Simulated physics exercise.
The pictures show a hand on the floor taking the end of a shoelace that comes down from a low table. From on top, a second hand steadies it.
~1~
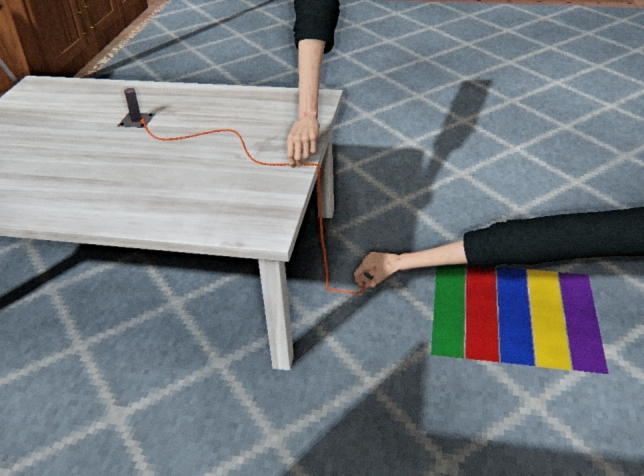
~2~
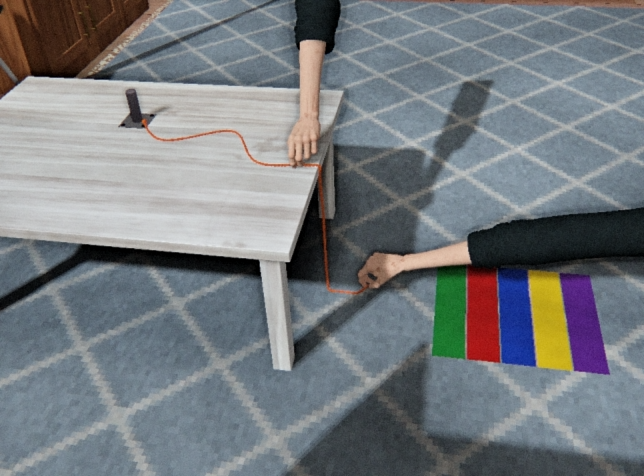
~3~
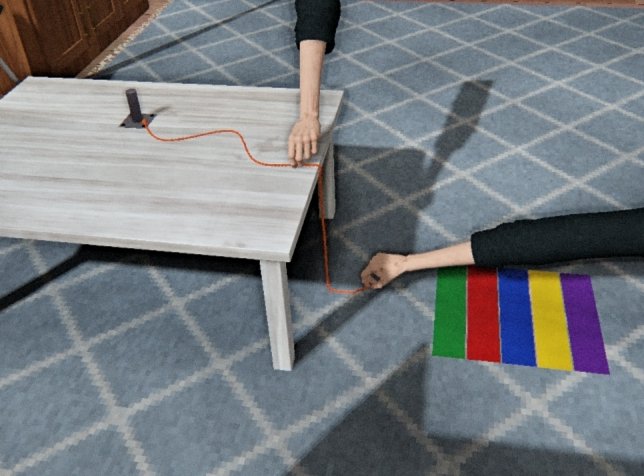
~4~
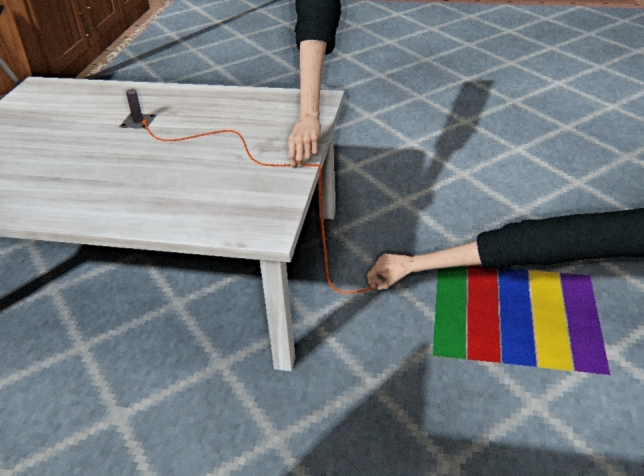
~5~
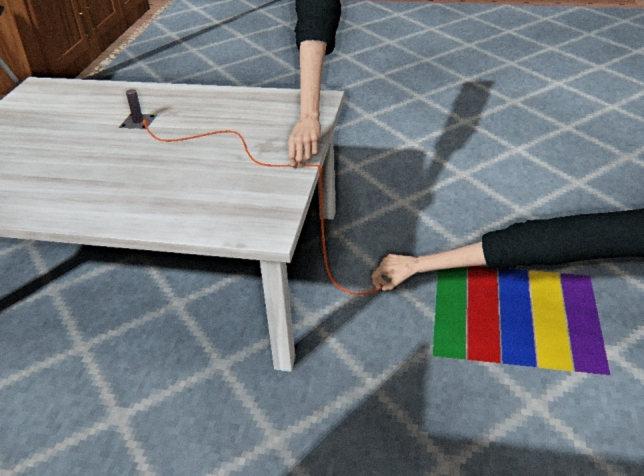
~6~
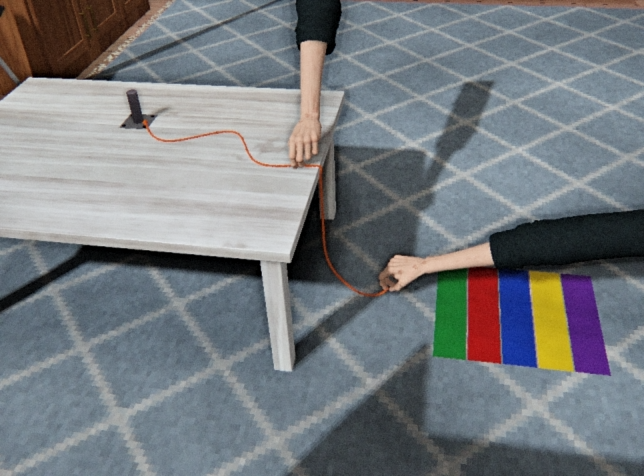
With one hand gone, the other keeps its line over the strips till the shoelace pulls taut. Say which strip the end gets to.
It gets to the blue strip.
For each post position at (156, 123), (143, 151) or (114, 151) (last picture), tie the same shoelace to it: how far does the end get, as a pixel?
The first try gives (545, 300), the second (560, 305) and the third (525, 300).
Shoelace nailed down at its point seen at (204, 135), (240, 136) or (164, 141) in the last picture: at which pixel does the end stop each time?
Result per try (px, approx.): (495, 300); (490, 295); (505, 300).
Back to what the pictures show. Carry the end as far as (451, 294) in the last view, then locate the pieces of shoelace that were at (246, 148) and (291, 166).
Point one: (275, 153); point two: (324, 178).
Soon after, end near (451, 294); over green.
Then, end near (494, 298); over red.
At full stretch, end near (521, 300); over blue. It halts on the blue strip.
